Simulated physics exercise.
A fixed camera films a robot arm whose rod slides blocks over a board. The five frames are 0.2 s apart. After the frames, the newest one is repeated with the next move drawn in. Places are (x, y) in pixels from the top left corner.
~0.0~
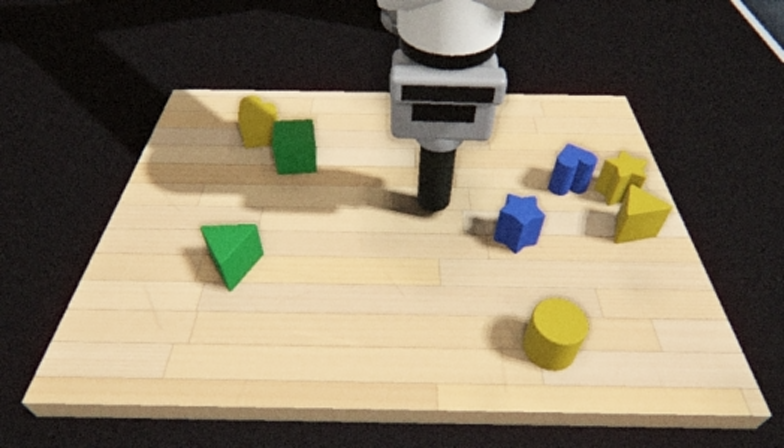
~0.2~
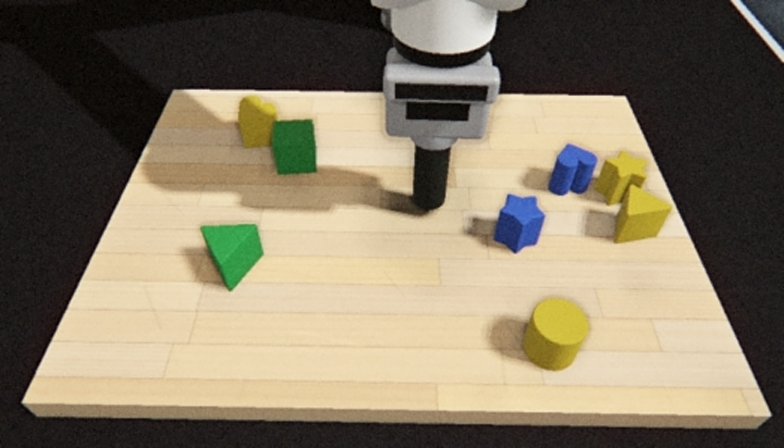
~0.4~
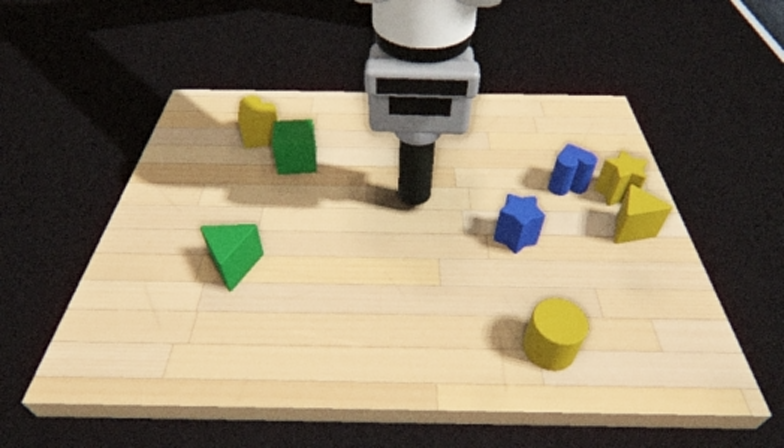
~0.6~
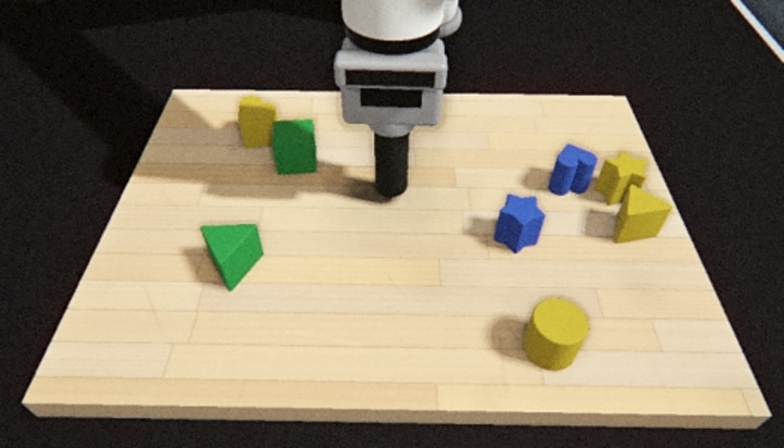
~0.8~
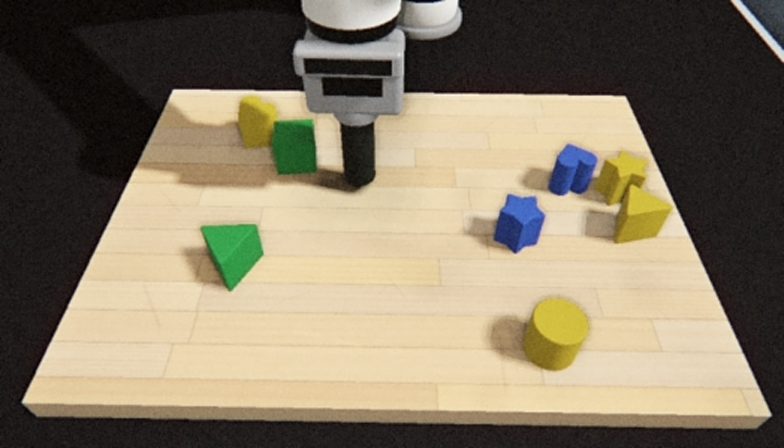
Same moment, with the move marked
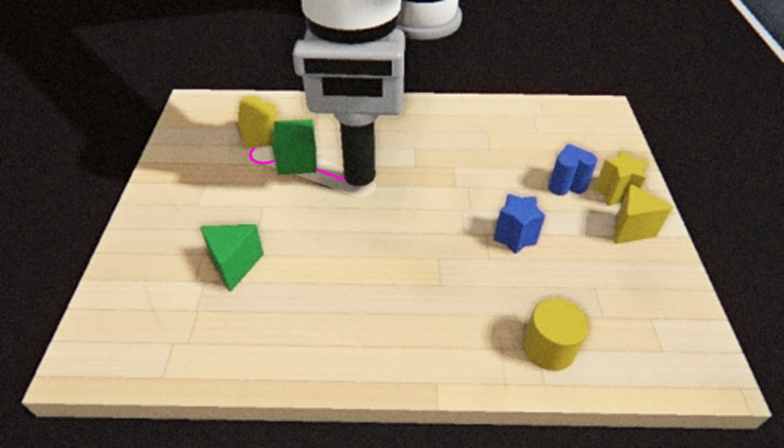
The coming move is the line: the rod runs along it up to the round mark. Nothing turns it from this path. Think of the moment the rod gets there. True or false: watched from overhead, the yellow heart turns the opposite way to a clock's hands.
True.
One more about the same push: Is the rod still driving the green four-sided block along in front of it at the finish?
Yes - that is the case.
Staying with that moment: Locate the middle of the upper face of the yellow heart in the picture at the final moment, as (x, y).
My estimate: (235, 86).
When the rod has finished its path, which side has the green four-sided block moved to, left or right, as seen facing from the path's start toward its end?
The answer is right.
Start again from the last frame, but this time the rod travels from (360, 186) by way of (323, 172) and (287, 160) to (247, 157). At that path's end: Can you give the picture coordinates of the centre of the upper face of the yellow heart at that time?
The top centre is at (236, 86).
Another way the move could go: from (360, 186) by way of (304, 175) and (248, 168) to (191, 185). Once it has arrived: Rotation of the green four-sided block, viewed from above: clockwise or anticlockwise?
Looking down on the board, it turns clockwise.
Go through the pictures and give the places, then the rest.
In the first frame, lower end of the rod (434, 200), tops of blocks, yellow heart (255, 107), green four-sided block (293, 131).
In the second frame, rod (429, 199), blocks as before.
In the third frame, rod (415, 194), blocks as before.
In the fourth frame, rod (391, 186), blocks as before.
In the fifth frame, rod (360, 176), yellow heart (255, 107), green four-sided block (293, 131).
The drawn path runs from (360, 186) to (266, 153).
What follows on the original path. One third of the way, rod (327, 164); green four-sided block (290, 129).
Two thirds of the way, rod (295, 153); yellow heart (239, 96); green four-sided block (264, 116), turned 15° clockwise.
At the end, rod (264, 143); yellow heart (235, 86), turned 30° anticlockwise; green four-sided block (246, 105), turned 55° clockwise.
